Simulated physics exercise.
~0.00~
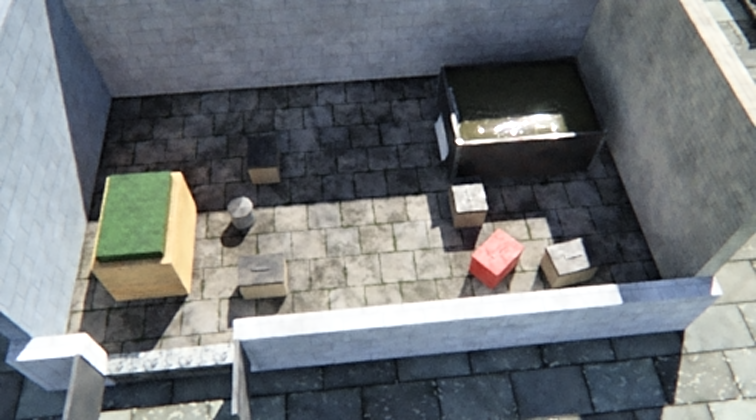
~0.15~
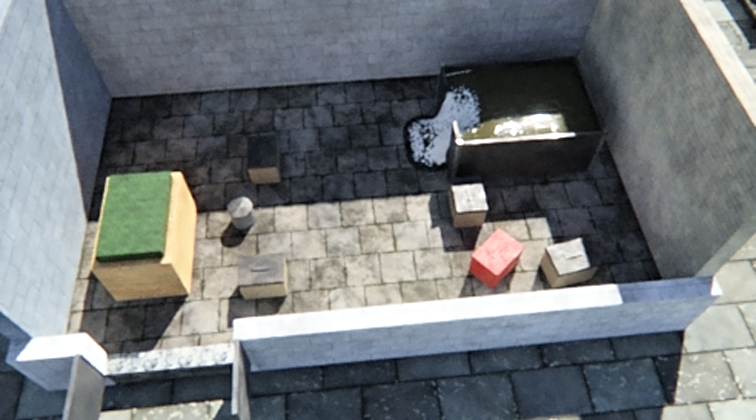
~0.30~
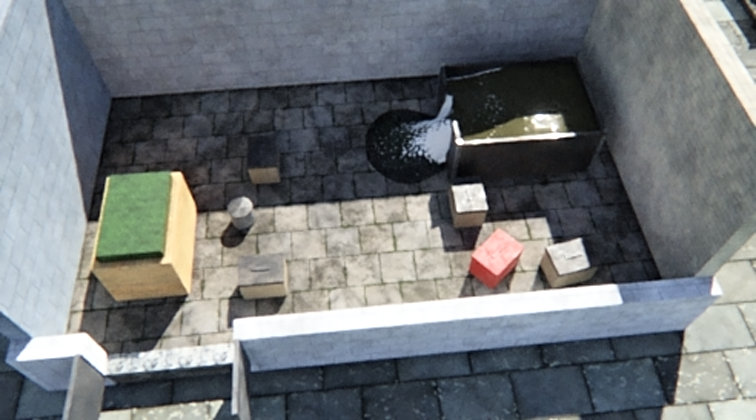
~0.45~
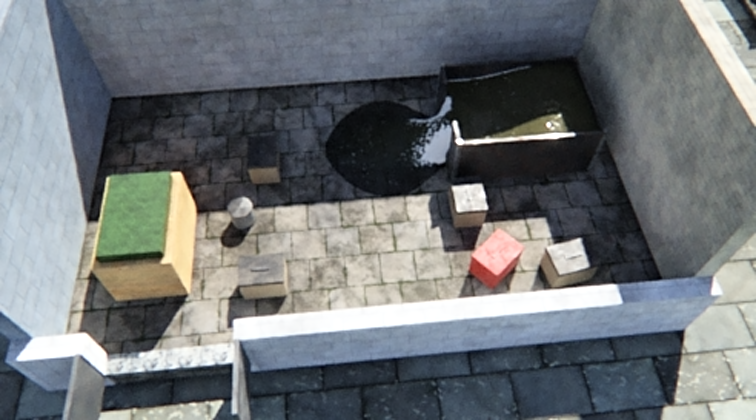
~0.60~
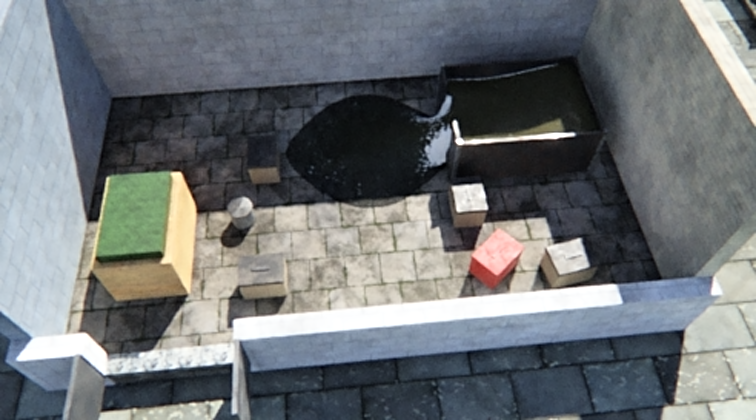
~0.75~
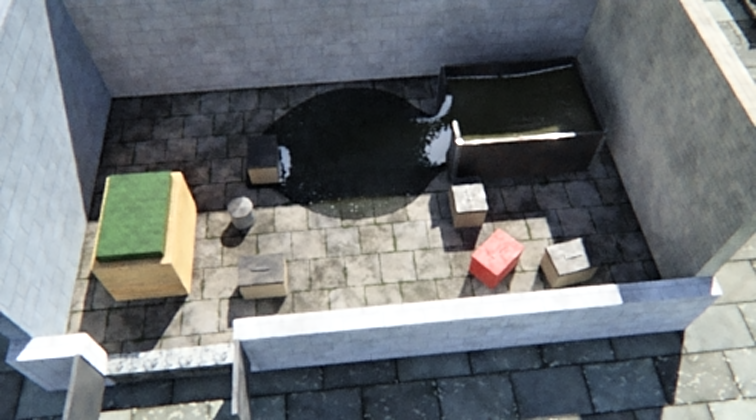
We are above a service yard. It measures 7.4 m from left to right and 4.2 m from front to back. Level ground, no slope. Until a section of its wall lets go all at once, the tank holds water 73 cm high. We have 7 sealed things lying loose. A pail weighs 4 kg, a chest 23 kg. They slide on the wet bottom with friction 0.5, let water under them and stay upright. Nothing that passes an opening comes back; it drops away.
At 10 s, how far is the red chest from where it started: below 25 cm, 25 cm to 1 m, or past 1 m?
The way I see it, it stays in its spot.
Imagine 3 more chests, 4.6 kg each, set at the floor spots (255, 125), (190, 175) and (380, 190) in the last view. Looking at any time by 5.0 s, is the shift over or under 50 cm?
Well, in that order it's higher, higher and higher.
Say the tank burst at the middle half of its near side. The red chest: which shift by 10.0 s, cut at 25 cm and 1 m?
Result: Red chest displaced far.
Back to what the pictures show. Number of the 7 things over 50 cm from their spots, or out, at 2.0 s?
The answer is 2.
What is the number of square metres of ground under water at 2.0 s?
Around 18 m2 of it.
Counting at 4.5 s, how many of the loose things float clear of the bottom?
Then: 1.
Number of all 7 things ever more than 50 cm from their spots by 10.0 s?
The total is 2.
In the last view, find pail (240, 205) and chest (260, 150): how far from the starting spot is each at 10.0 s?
Respectively, washed out and 200 cm.
After 2.0 s the red chest is near (498, 252), 0.0 m from its start, aground; 0 of 7 are out; 1 afloat.
After 4.5 s the red chest is near (498, 252), 0.0 m from its start, aground; 1 of 7 are out; 1 afloat.
After 7.0 s the red chest is near (498, 252), 0.0 m from its start, aground; 1 of 7 are out; 0 afloat.
After 10.0 s the red chest is near (498, 252), 0.0 m from its start, aground; 1 of 7 are out; 0 afloat.
